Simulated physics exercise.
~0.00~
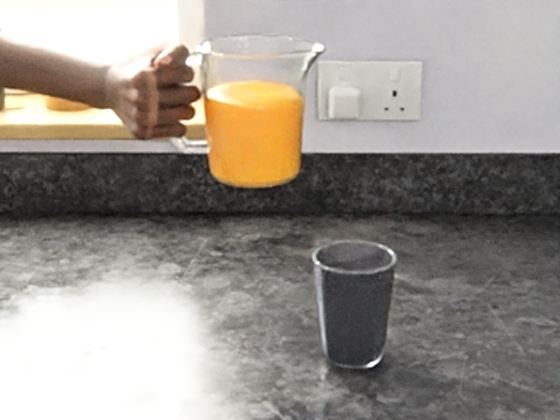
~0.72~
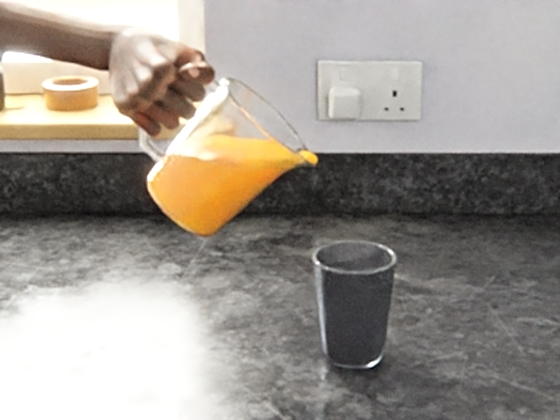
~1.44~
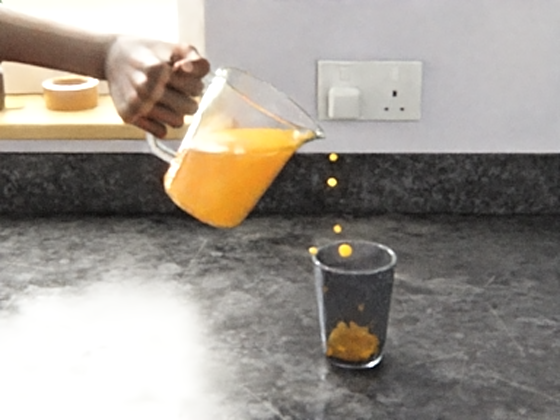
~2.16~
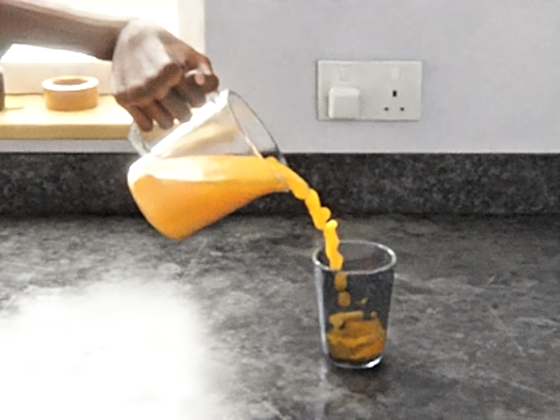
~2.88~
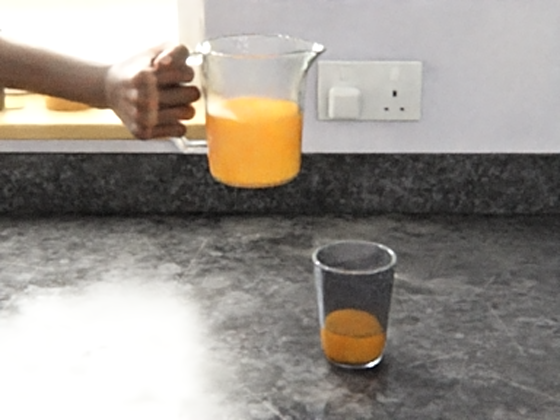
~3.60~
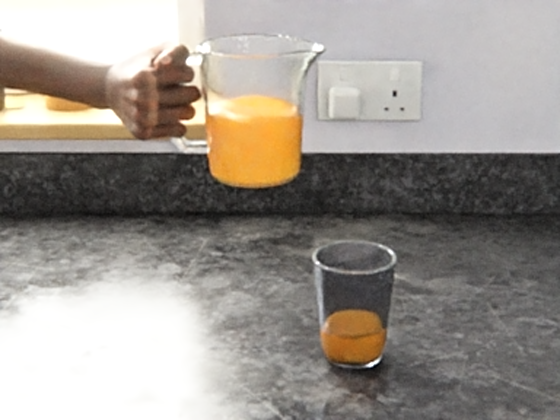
A kitchen with a dark grey mottled work surface is seen from the front and slightly above, with a white wall socket behind. At the left, a hand holds a clear glass jug of orange juice above and to the left of an empty clear tumbler. The hand tips the jug to the right, and juice reaches the spout and falls into the tumbler in drops. The jug eases back a little, then tilts further, sending a wavy stream into the glass. Finally the hand turns the jug level again, leaving the tumbler partly filled and most of the juice still in the jug.
